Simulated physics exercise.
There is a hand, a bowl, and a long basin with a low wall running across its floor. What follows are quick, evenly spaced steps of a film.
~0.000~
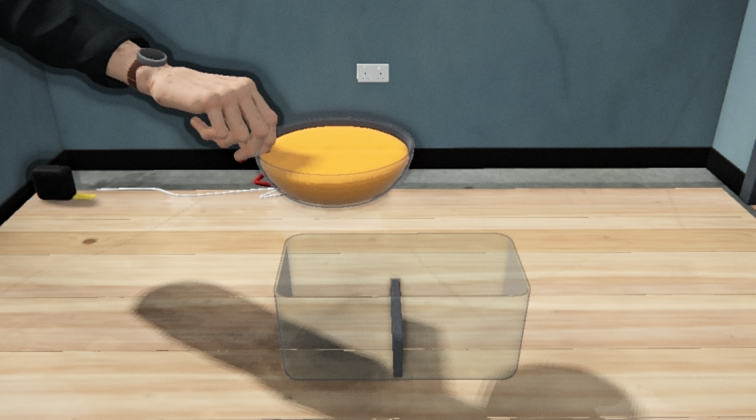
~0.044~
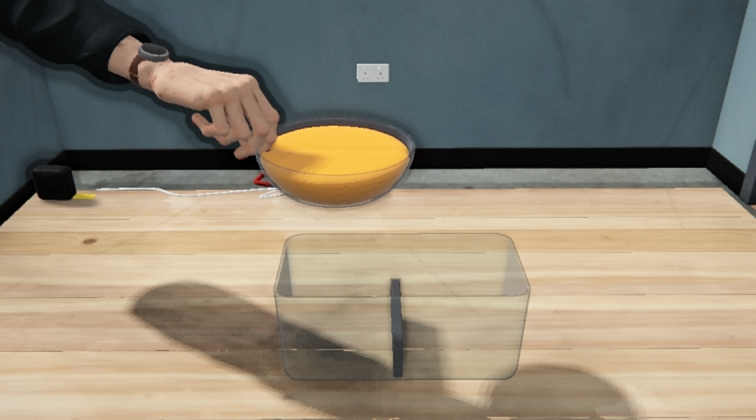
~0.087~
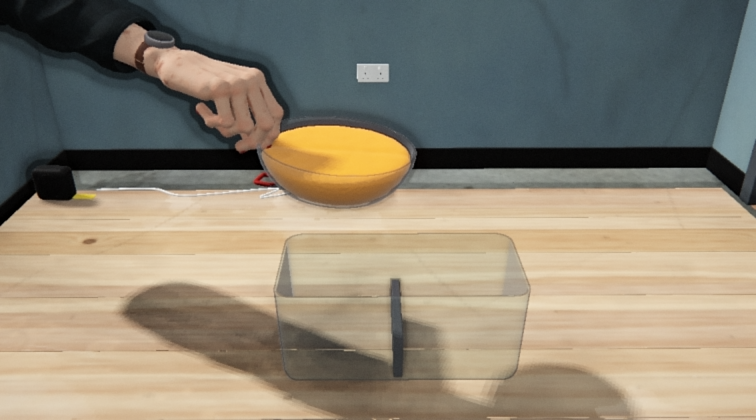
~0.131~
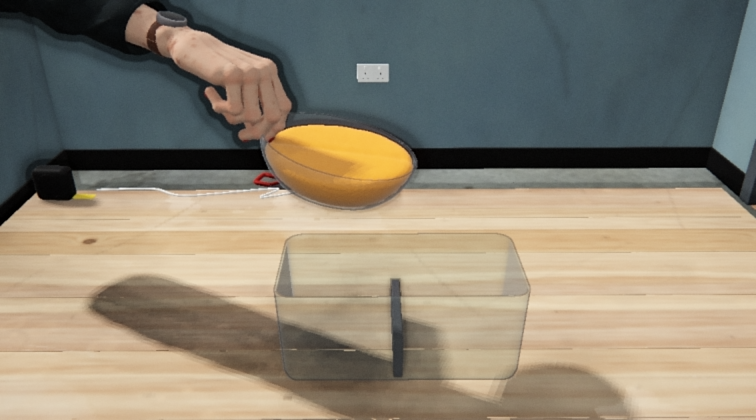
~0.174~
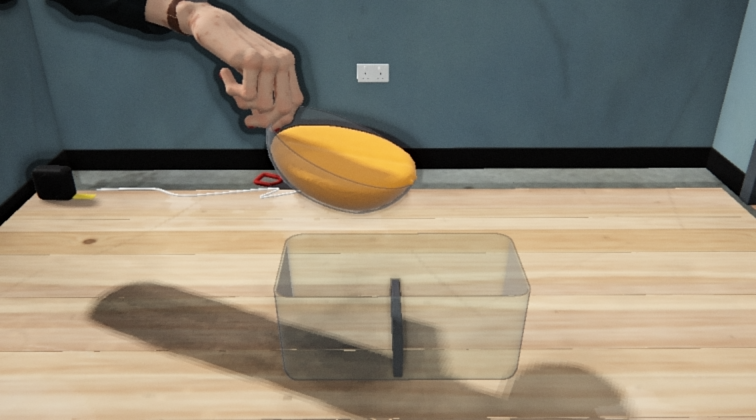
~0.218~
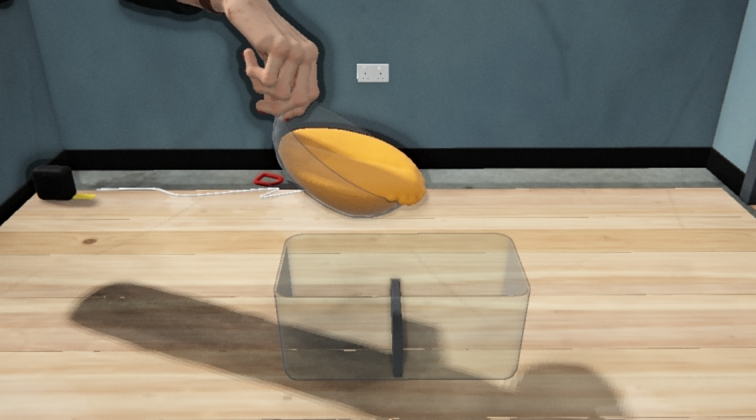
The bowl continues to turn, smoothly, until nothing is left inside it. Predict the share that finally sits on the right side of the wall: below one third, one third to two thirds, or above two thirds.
Higher than two thirds.
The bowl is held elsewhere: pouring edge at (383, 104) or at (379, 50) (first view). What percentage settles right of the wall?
It would come to near 65 per cent, and then near 65 per cent.
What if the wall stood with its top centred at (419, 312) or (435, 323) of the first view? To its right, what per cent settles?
First try close to 65 percent, second try close to 45 percent.
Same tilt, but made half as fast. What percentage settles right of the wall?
About 90 per cent.
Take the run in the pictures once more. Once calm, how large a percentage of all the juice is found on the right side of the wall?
It comes to 75 per cent or so.
A moment on, the bowl is tipped right over and 2 per cent is still to pour, 0 is left of the wall and 76 right of it.
Next, the bowl is tipped right over and 0 per cent is still to pour, 8 is left of the wall and 67 right of it.
Then the bowl is tipped right over and 0 per cent is still to pour, 12 is left of the wall and 80 right of it.
Later the bowl is tipped right over and 0 per cent is still to pour, 19 is left of the wall and 74 right of it.
Finally, 20 per cent lies left of the wall, 73 right of it and 7 outside.
